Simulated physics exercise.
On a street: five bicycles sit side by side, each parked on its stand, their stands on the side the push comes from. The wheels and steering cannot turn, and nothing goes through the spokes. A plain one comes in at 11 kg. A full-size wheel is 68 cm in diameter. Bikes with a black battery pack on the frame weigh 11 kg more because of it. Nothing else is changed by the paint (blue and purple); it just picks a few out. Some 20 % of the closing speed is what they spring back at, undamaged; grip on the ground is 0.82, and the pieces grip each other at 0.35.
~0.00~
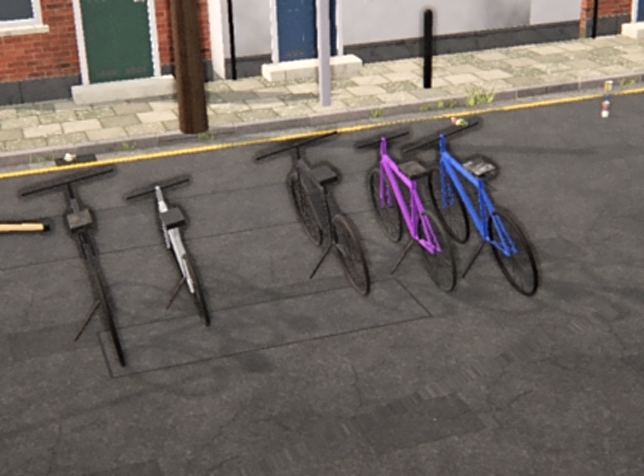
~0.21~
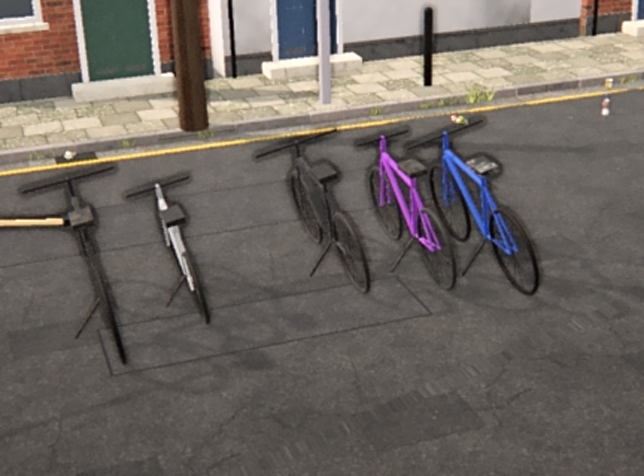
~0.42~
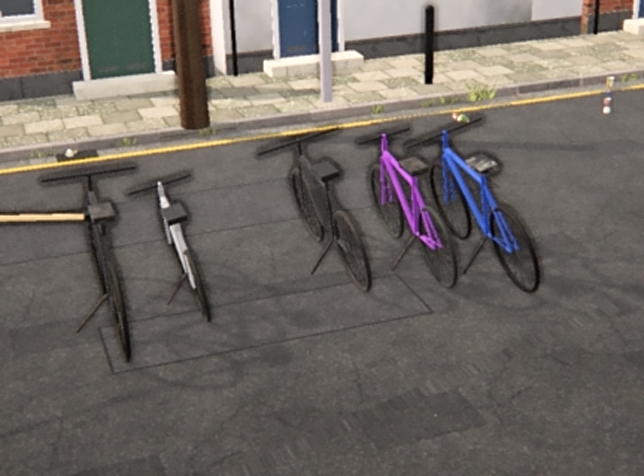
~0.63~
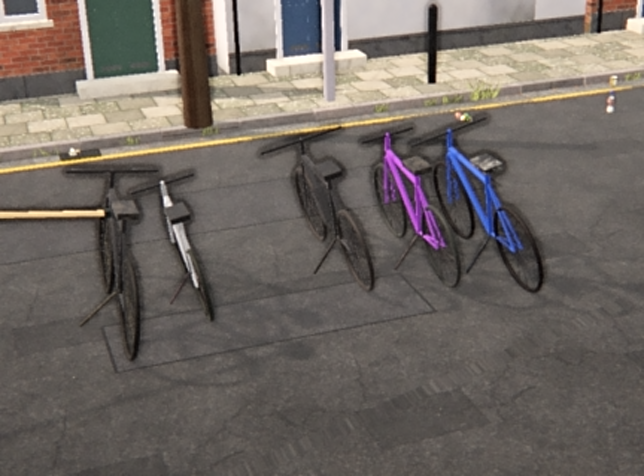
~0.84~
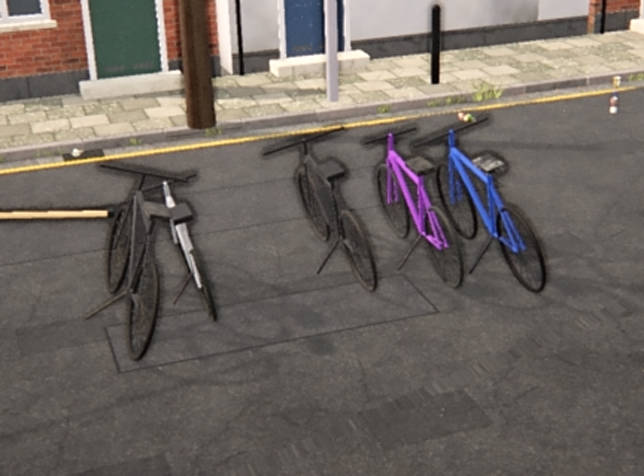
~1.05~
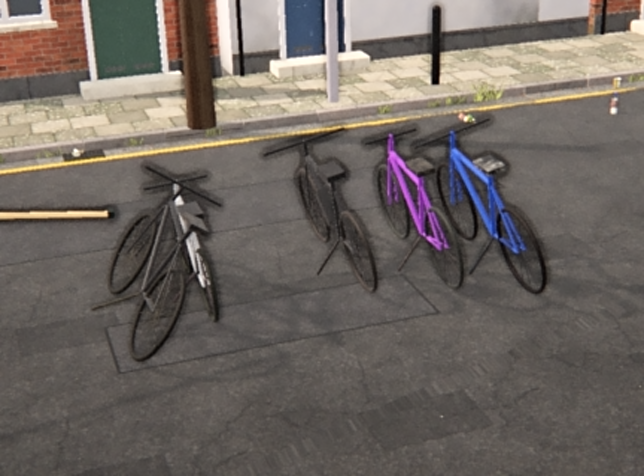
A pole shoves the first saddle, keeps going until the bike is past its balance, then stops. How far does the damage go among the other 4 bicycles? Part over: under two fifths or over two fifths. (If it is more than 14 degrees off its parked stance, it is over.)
The share that goes over is beneath two fifths.
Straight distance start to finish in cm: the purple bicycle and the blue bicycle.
For purple it's roughly 0 cm, and for blue it's roughly 0 cm.
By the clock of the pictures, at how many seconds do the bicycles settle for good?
About 2.5 s.
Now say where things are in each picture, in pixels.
In the first frame (we follow the side turned to the camera), pole end (46, 229) 13 cm from the first bicycle; blue bicycle (529, 246); purple bicycle (376, 216); no other piece has moved.
In the second frame, pole end (66, 223) pushing; blue bicycle (531, 245).
In the third frame, pole end (87, 218) pushing; blue bicycle (531, 243); no other piece has moved.
In the fourth frame, pole end (107, 215) stopped; blue bicycle (535, 242); no other piece has moved.
In the fifth frame, pole end (110, 215) stopped; blue bicycle (538, 242); no other piece has moved.
In the sixth frame, pole end (110, 216) stopped; blue bicycle (538, 244); purple bicycle (383, 212); steepest lean 6°, the bicycle at (212, 280); one has shifted.
Around 1.38 s, 1 of the 4 other bicycles over.
Finally (2.5 s), 1 of the 4 other bicycles over; blue bicycle unmoved; purple bicycle unmoved. That is 25 per cent. Three left standing. Seen by the last camera, middles, blue bicycle near (483, 203), purple bicycle near (412, 204).
